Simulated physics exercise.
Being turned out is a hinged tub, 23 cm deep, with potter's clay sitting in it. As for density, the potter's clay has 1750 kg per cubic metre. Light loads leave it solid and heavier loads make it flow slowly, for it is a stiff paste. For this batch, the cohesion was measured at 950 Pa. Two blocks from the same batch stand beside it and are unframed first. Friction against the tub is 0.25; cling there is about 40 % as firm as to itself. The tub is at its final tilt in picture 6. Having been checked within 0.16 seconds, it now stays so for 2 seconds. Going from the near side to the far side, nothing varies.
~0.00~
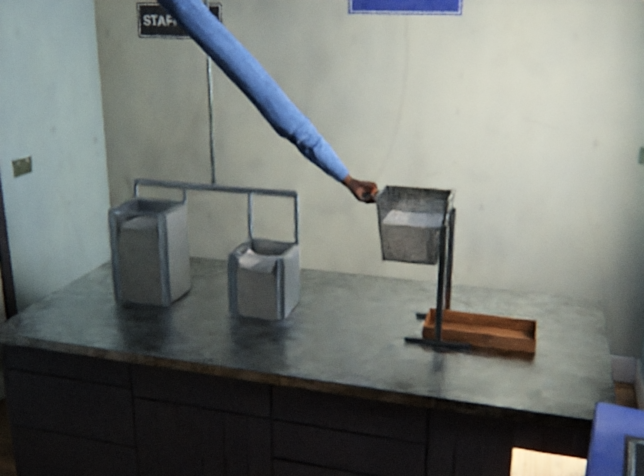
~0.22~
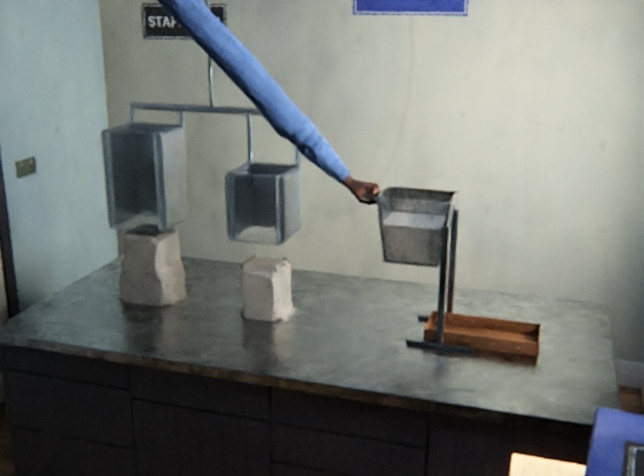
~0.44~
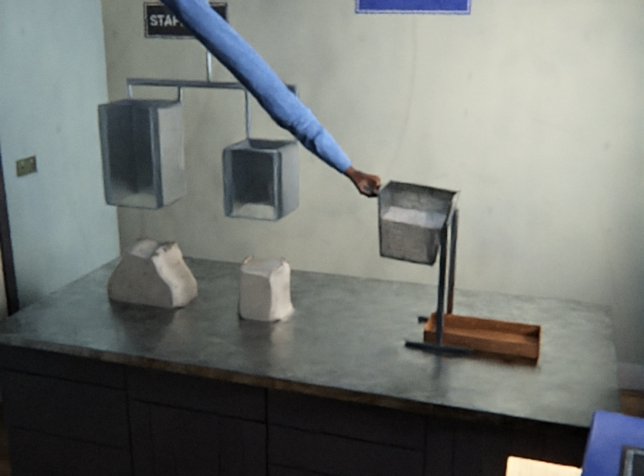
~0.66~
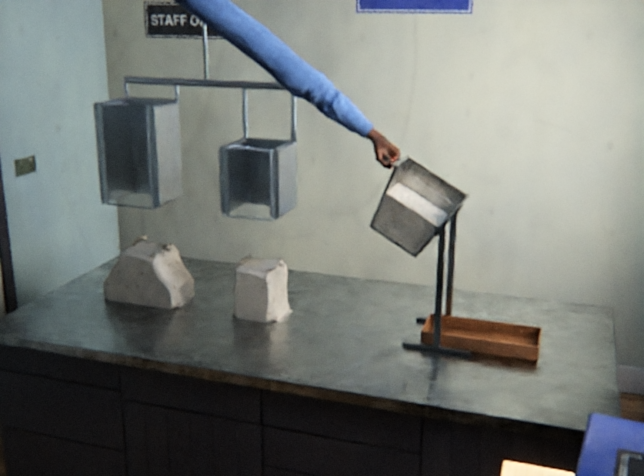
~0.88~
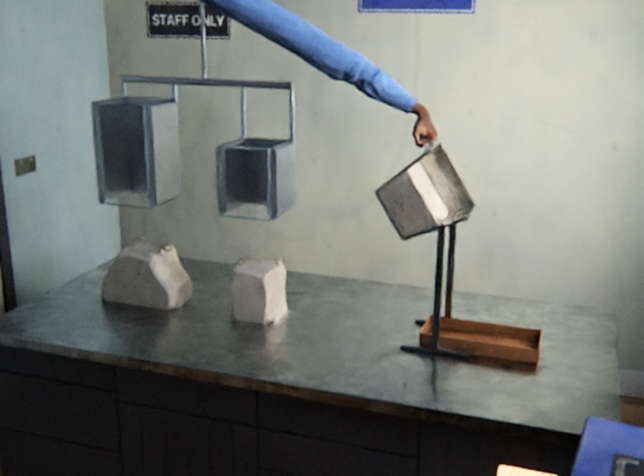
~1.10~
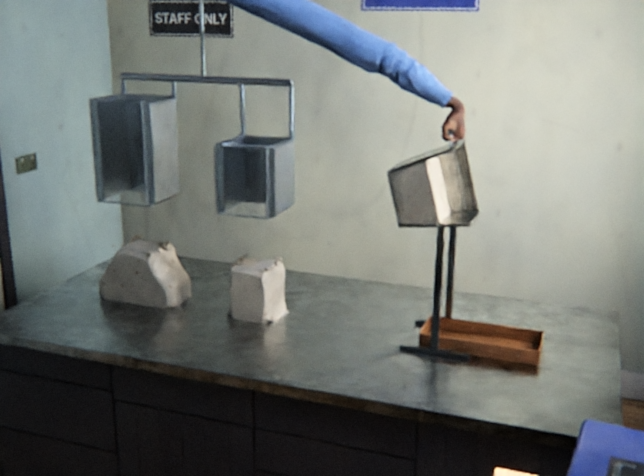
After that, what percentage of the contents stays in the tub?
100 %.
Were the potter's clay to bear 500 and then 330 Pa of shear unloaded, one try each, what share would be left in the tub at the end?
The two runs give near 100 % and near 100 % respectively.
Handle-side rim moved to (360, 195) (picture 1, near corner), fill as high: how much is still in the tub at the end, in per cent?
In that case close to 100 %.
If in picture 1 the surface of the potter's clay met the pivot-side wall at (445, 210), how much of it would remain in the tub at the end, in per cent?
About 100 %.
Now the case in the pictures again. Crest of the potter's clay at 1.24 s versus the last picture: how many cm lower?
About 0 cm.
After 1.24 s, the tub is at 75 degrees and holds 100 %.
After 1.41 s, the tub is at 75 degrees and holds 100 %.
After 1.58 s, the tub is at 75 degrees and holds 100 %.
After 1.75 s, the tub is at 75 degrees and holds 100 %.
After 3.10 s, at the end, the tub is at 75 degrees and holds 100 %.
